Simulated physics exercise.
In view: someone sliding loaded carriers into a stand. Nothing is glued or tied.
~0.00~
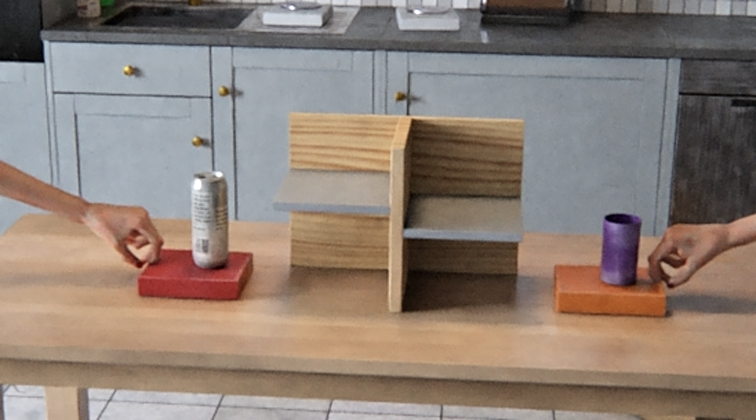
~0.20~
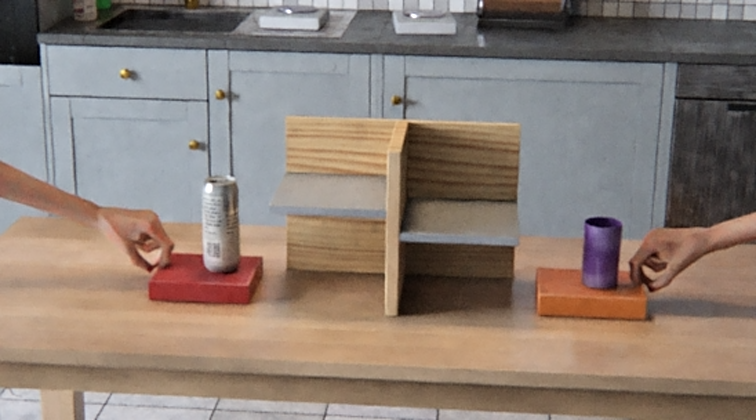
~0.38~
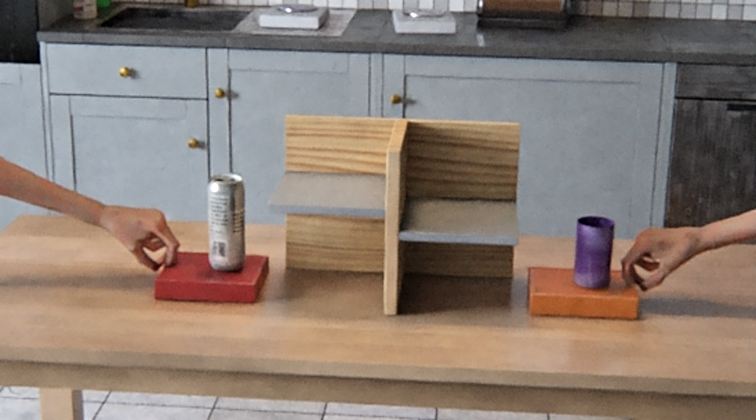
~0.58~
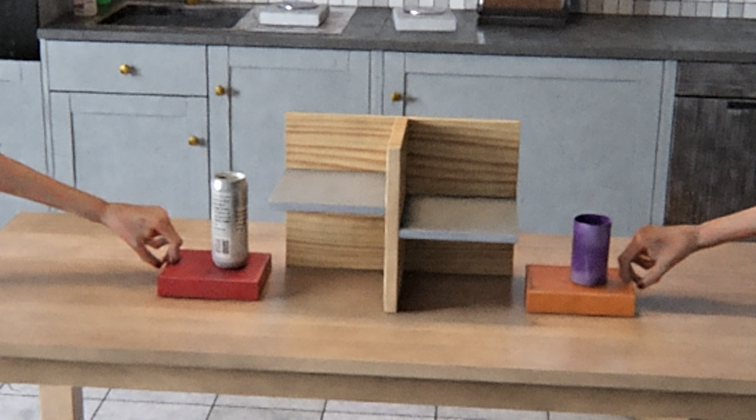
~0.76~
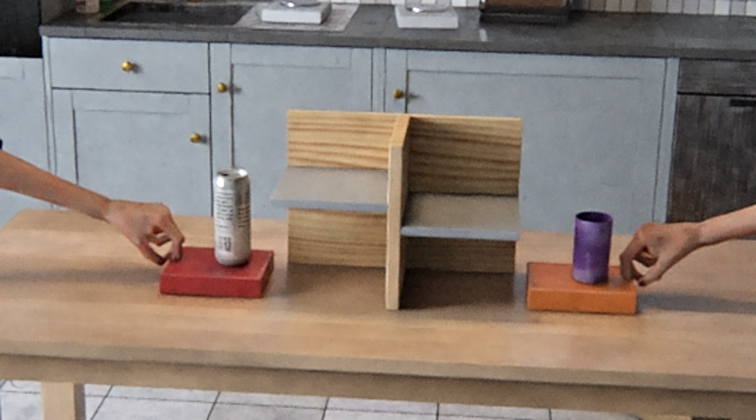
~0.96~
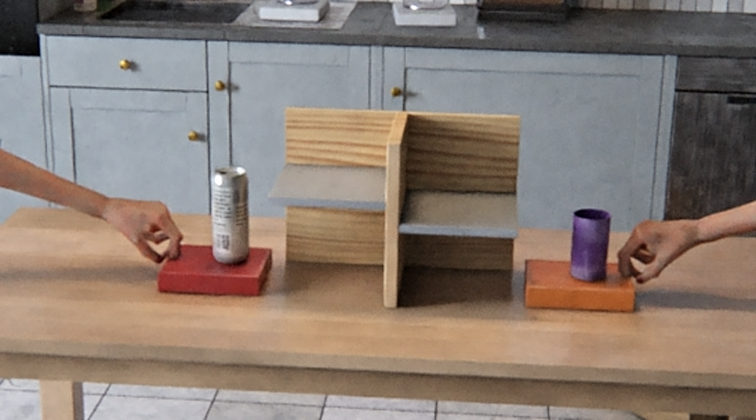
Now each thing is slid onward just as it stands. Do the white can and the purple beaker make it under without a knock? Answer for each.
The white can is knocked back; the purple beaker is knocked back.
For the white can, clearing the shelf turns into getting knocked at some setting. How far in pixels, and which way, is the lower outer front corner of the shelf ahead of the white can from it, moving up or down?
About 16 pixels up.
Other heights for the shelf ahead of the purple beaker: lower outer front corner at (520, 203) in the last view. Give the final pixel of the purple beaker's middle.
Close to (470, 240).
After 2.14 s, white can turned 28° from its first pose near (270, 215); purple beaker riding along near (534, 242).
After 2.50 s, white can on its side near (243, 247); purple beaker turned 28° from its first pose near (529, 237).
After 2.90 s, white can on its side near (256, 250); purple beaker on its side near (539, 256).
In the end (4.5 s), the white can strikes the shelf, near (255, 250); the purple beaker strikes the shelf, near (542, 264).
